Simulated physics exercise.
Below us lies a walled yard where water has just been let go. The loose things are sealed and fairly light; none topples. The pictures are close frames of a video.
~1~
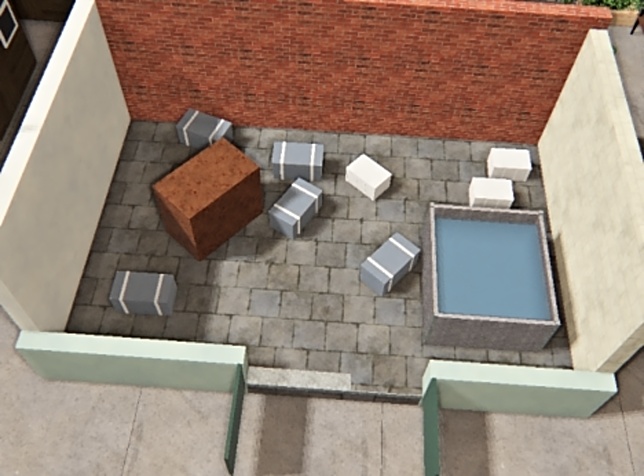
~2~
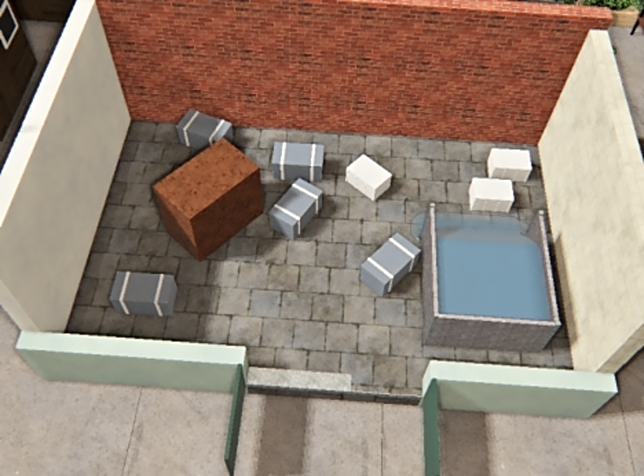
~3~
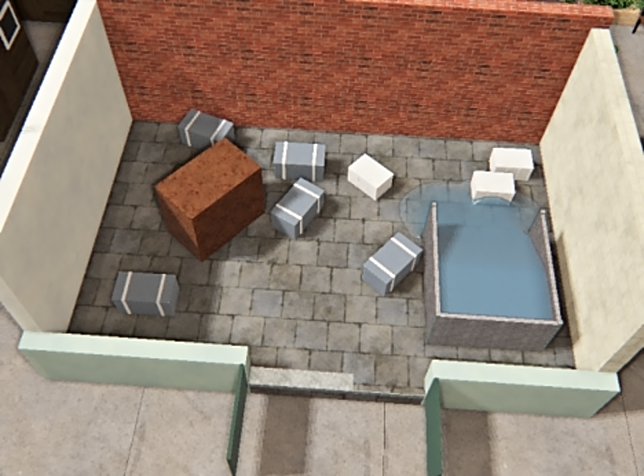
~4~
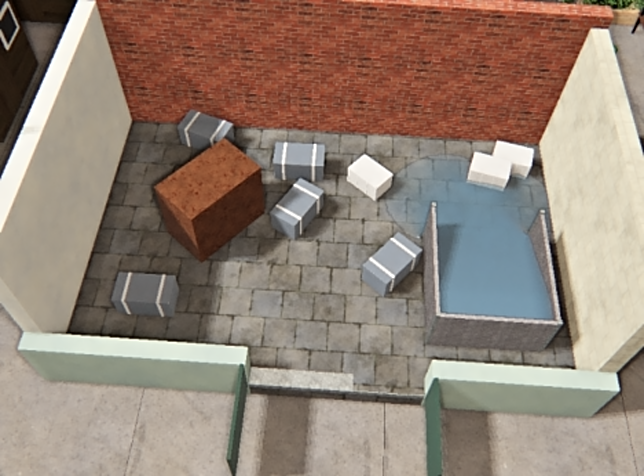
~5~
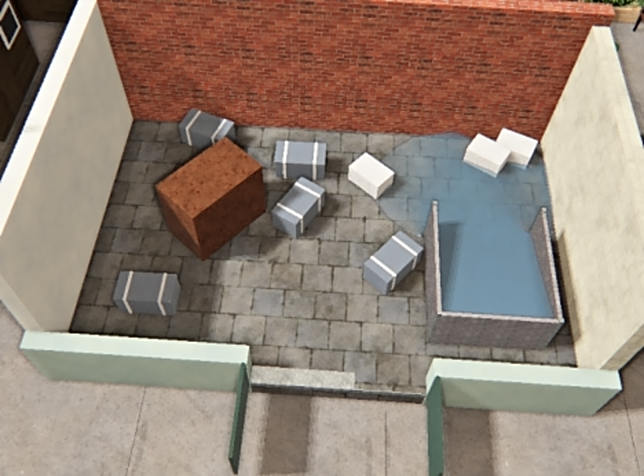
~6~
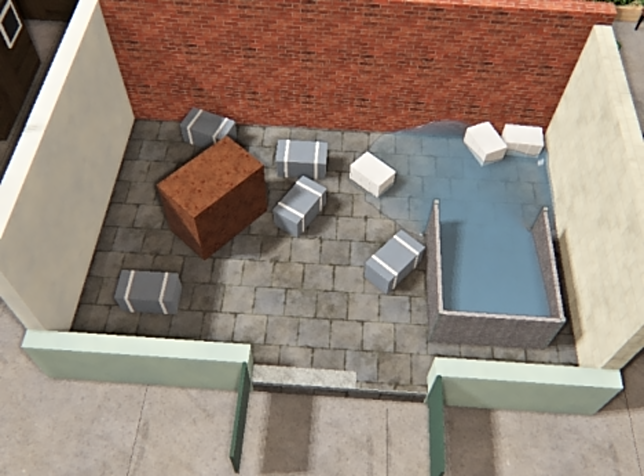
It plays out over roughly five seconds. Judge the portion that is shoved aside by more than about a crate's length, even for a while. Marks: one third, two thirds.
Share: Two thirds or more.
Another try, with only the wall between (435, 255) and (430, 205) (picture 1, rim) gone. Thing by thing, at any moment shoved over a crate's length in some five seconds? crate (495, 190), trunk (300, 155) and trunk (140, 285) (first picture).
One after the other: Less than that, that far or more, shifted that much.
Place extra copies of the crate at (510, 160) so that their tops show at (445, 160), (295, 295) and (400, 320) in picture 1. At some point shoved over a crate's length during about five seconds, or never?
As listed: Swept aside, short of that, no.
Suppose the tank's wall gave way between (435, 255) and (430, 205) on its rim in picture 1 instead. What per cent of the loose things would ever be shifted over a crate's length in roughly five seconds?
About 80 per cent.
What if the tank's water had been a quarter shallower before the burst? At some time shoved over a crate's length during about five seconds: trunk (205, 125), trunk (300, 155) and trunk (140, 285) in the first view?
In turn: That far or more, that far or more, not that far.
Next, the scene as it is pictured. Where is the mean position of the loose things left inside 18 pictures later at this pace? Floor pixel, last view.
Roughly at (288, 215).
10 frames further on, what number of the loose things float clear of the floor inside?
2 of them.
A moment on, 1 of 8 are well off their spots; 2 afloat.
Next, 2 of 8 are well off their spots; 2 afloat.
Later, 6 of 8 are well off their spots; 5 afloat.
In the end, 7 of 8 are well off their spots, and 7 have been at some point; 6 afloat.
